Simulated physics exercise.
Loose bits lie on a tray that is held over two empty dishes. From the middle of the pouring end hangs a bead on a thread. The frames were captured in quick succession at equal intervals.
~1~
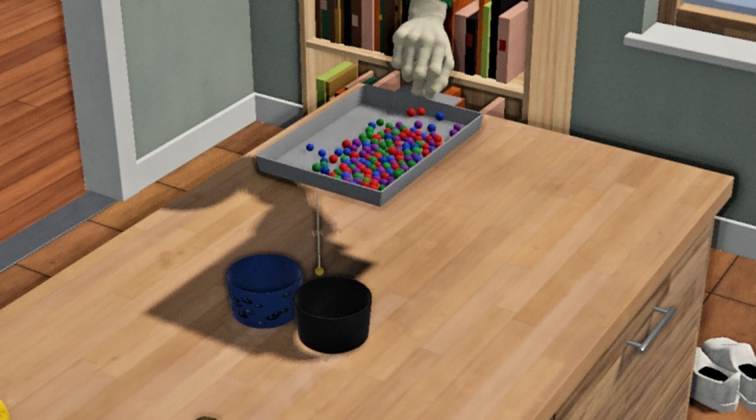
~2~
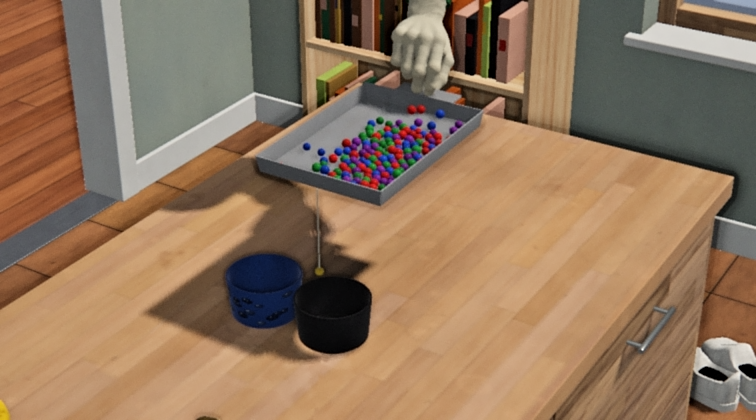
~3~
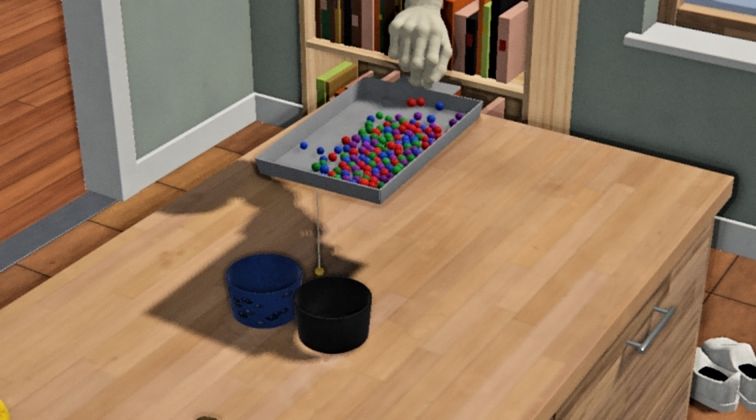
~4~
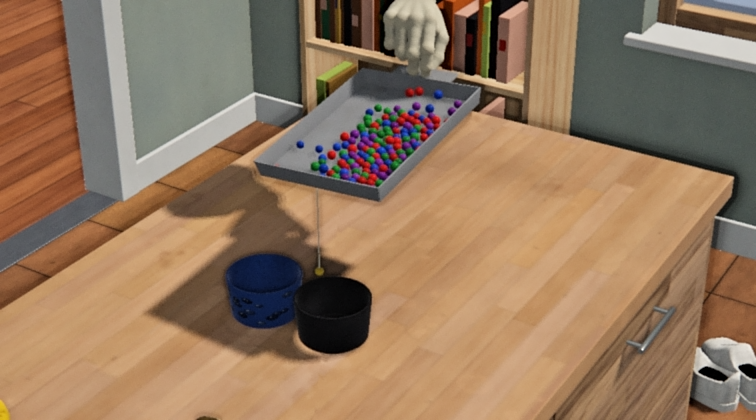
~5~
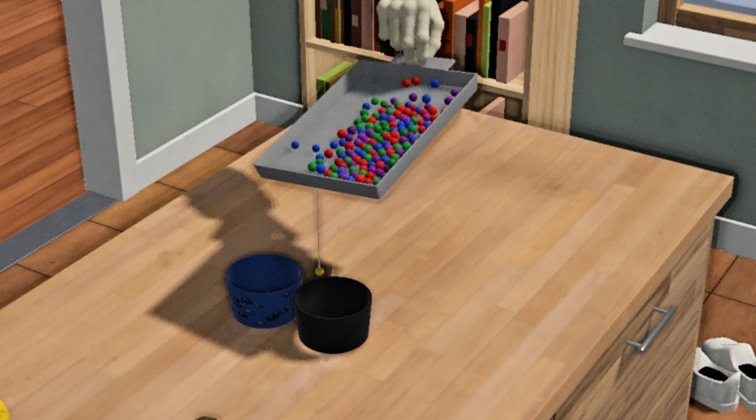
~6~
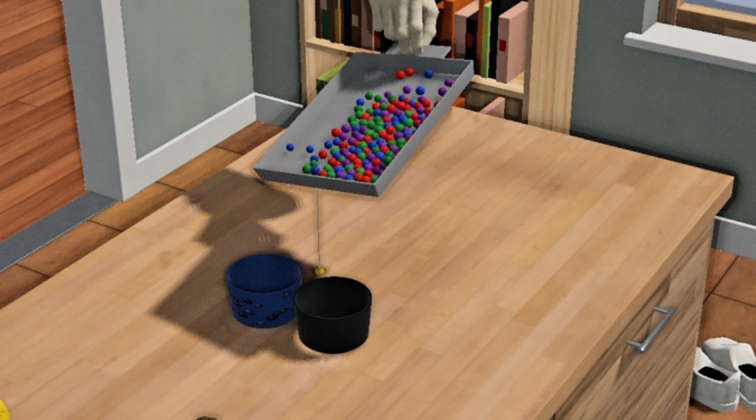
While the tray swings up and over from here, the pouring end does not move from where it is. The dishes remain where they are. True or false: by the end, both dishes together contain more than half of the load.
True.
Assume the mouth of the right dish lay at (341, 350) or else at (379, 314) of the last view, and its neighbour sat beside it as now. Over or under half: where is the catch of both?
Result, first place: Not as much as half; second place: Not as much as half.
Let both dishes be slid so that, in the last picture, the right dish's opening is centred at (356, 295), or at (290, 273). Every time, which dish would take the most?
Well, first the one further left, then the one further right.
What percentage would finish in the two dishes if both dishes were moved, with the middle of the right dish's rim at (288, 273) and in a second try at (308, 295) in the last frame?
First placement: Some 70 %; second placement: Some 90 %.
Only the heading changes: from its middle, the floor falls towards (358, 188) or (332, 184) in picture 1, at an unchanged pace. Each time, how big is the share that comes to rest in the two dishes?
First heading roughly 30 %, second roughly 20 %.
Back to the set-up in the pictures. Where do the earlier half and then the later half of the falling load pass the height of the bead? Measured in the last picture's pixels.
Early-half point (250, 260); late-half point (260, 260).
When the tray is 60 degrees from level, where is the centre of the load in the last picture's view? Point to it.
I'd put it at about (303, 149).
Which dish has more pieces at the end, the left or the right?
Well, that is left of the pair.
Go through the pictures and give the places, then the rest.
In the first frame, corners of the pouring end at (260, 155) and (380, 190), level; middle of the load at (386, 156), round plastic beads; left dish at (242, 306); right dish at (311, 331); bead on its thread at (320, 271).
In the second frame, corners of the pouring end at (259, 155) and (380, 189), level; middle of the load at (386, 155).
In the third frame, corners of the pouring end at (259, 157) and (379, 188), tipped barely, lowest at the left corner; middle of the load at (385, 151).
In the fourth frame, corners of the pouring end at (258, 160) and (377, 186), tipped a little, lowest at the left corner; middle of the load at (384, 146).
In the fifth frame, corners of the pouring end at (257, 163) and (375, 184), tipped a little, lowest at the left corner; middle of the load at (380, 141), a stray few on the move.
In the sixth frame, corners of the pouring end at (257, 166) and (373, 182), tipped clearly, lowest at the left corner; middle of the load at (367, 141), most on the move; left dish at (242, 306); right dish at (311, 331).
Soon after the last picture, tray tipped steeply; nearly all on the tray; a stray few in the left dish; a stray few in the air.
A little later, tray tipped right over; about a quarter on the tray; about half in the left dish; a small part outside both; about a quarter in the air.
Later still, tray tipped past a quarter turn; most in the left dish; about a quarter outside both.
At rest, tray tipped past a quarter turn; none in the right dish; most in the left dish; about a quarter outside both.
